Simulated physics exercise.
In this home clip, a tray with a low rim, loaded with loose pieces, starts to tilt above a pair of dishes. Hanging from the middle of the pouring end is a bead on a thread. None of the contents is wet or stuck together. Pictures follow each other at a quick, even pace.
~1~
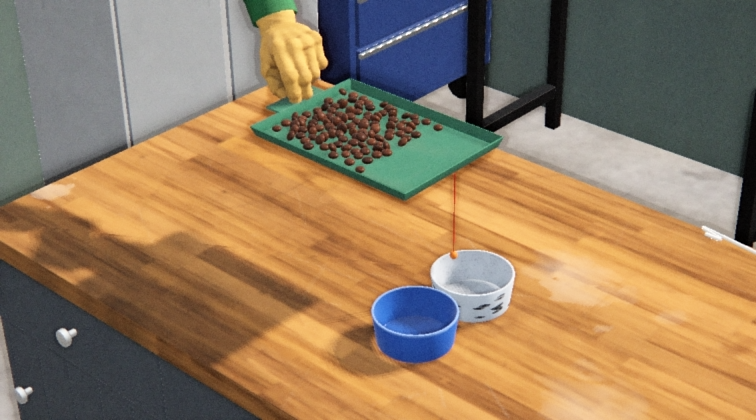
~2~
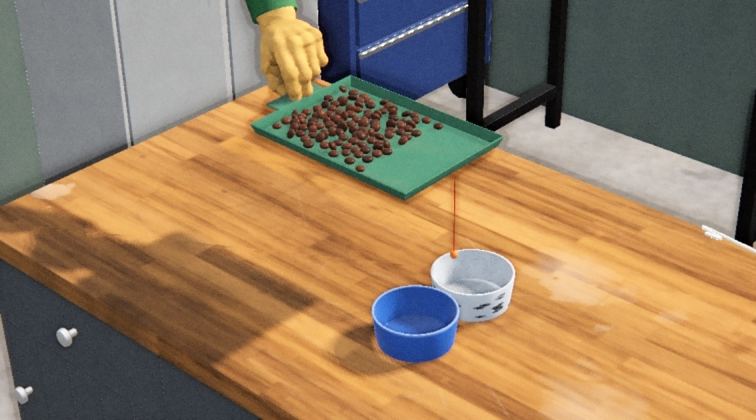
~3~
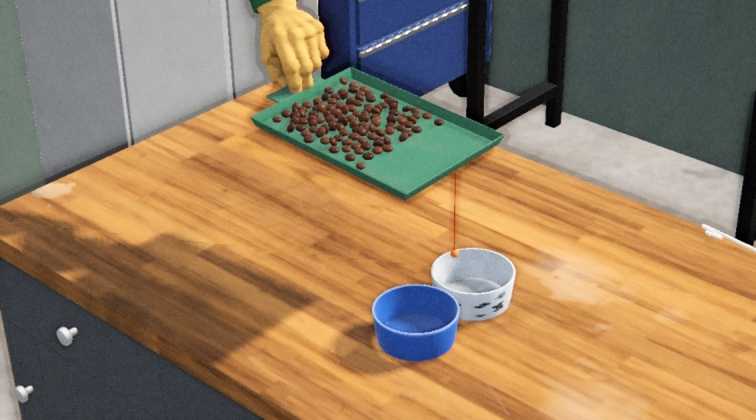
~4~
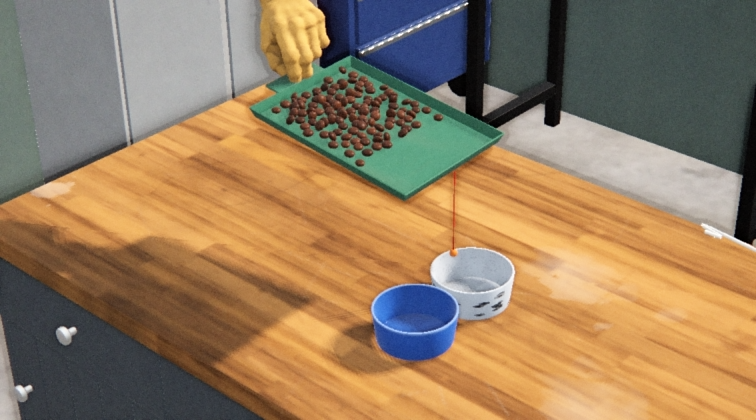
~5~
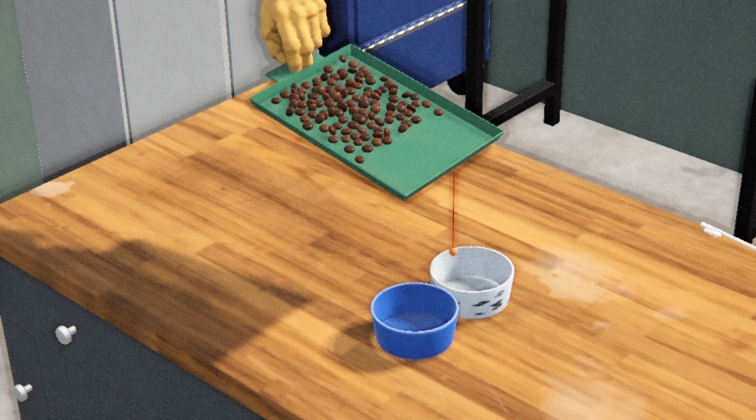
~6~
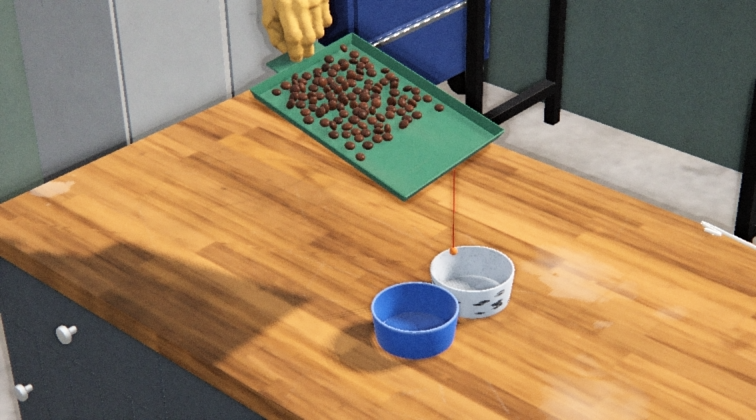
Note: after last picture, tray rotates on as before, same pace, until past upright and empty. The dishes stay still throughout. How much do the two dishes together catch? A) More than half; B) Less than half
The answer is A.
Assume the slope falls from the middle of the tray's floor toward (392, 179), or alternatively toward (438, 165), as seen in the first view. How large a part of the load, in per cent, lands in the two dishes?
90 %, give or take, and then 50 %.
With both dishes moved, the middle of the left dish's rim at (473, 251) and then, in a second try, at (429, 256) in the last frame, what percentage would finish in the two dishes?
Trial 1 around 0 percent, trial 2 around 0 percent.
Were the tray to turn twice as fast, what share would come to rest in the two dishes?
Estimate: Some 50 %.
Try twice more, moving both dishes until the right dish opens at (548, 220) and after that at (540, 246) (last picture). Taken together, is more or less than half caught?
The first time it's lower than half, the second time lower than half.
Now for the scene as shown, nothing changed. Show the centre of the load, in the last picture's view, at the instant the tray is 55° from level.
Somewhere around pixel (424, 179) in the last picture.
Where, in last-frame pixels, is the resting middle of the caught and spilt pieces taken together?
Roughly at pixel (430, 324).
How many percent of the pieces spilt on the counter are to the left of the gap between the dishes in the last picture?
Roughly 10 in a hundred.
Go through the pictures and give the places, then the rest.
Corners of the pouring end (405, 191) and (498, 137), level; middle of the load (351, 126), flat chocolate drops; left dish (448, 339); right dish (505, 300); bead on its thread (454, 255), in the first frame.
Corners of the pouring end (405, 190) and (498, 136), level; middle of the load (351, 124), in the second frame.
Corners of the pouring end (406, 190) and (499, 135), tipped barely, lowest at the left corner; middle of the load (351, 119), in the third frame.
Corners of the pouring end (405, 191) and (498, 133), tipped a little, lowest at the left corner; middle of the load (351, 111), in the fourth frame.
Corners of the pouring end (405, 192) and (499, 131), tipped a little, lowest at the left corner; middle of the load (351, 104), in the fifth frame.
Corners of the pouring end (405, 193) and (499, 130), tipped a little, lowest at the left corner; middle of the load (351, 97); left dish (448, 335); right dish (505, 296), in the sixth frame.
Just after the last frame, tray tipped steeply; the larger part on the tray; roughly a quarter in the air.
A moment on, tray tipped right over; about a tenth on the tray; roughly half in the left dish; roughly a quarter in the right dish; about a tenth outside both; about a tenth in the air.
Further on, tray tipped past a quarter turn; roughly two thirds in the left dish; roughly a quarter in the right dish; about a tenth outside both.
When it is over, tray tipped past a quarter turn; roughly two thirds in the left dish; roughly a quarter in the right dish; about a tenth outside both.
